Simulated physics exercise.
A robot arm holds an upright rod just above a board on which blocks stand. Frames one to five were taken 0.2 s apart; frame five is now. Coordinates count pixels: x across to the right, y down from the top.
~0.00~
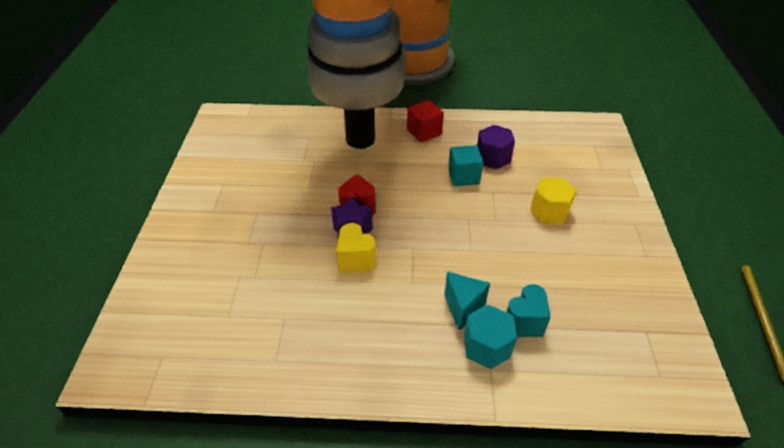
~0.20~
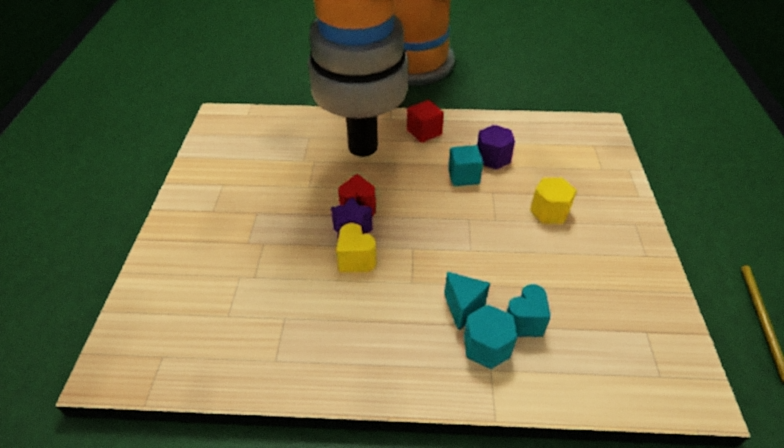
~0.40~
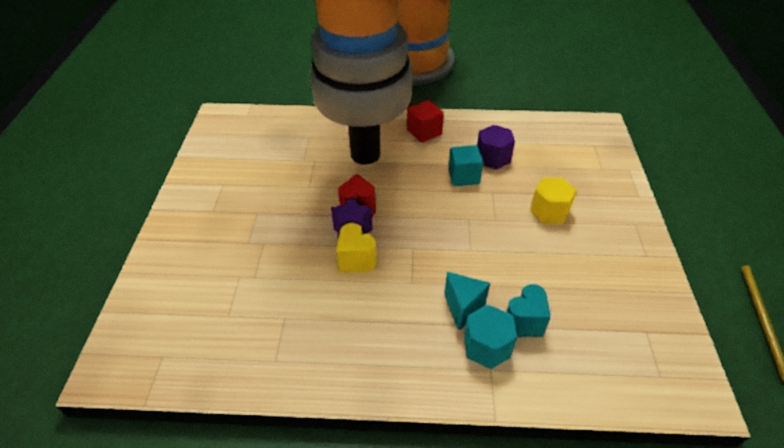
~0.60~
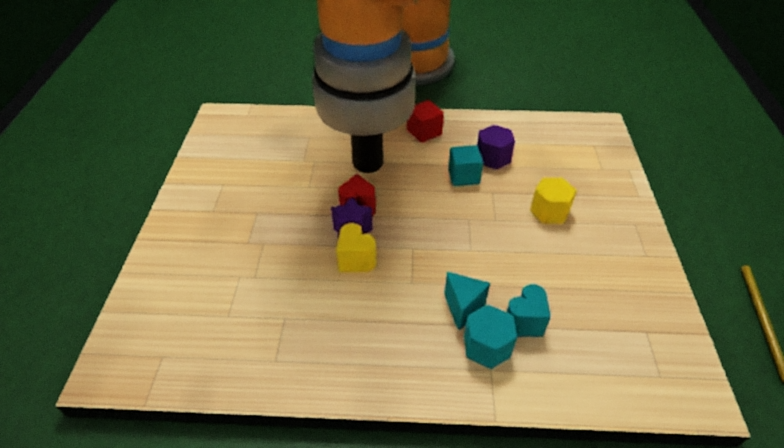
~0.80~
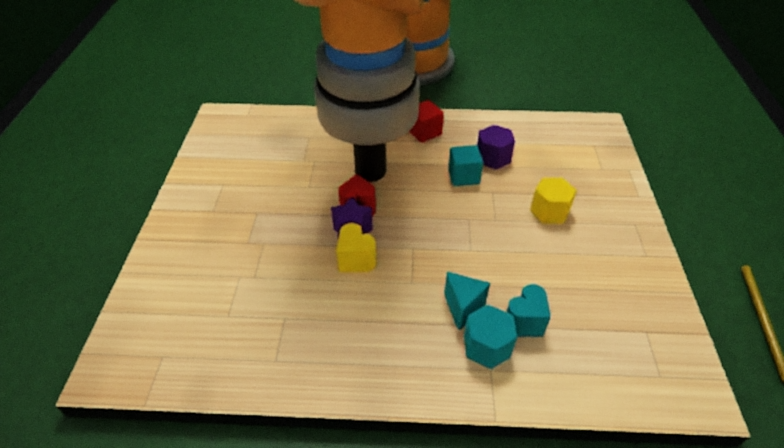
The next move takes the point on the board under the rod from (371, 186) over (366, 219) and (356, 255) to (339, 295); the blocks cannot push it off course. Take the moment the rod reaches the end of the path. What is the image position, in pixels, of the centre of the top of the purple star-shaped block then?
The centre of its top face lies at (317, 241).
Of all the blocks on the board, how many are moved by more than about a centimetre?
When the path ends, I think you'll find three or more blocks out of place by more than 1 cm.
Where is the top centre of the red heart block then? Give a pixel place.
Near (329, 201).
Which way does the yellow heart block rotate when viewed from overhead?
The answer is counter-clockwise.
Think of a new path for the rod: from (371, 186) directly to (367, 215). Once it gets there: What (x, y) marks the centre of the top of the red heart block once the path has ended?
At pixel (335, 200).
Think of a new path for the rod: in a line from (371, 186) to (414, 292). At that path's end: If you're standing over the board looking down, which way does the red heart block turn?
Clockwise rotation.
The first path, step by step. One third of the way, rod at (365, 206); purple star-shaped block at (337, 223), turned 40° anticlockwise; yellow heart block at (356, 245); red heart block at (333, 200), turned 25° clockwise.
Two thirds of the way, rod at (355, 242); purple star-shaped block at (321, 235), turned 20° anticlockwise; yellow heart block at (354, 259), turned 50° anticlockwise; red heart block at (329, 201), turned 40° clockwise.
At the end, rod at (337, 282); purple star-shaped block at (317, 241), turned 15° clockwise; yellow heart block at (340, 302), turned 55° anticlockwise; red heart block at (329, 201), turned 40° clockwise.
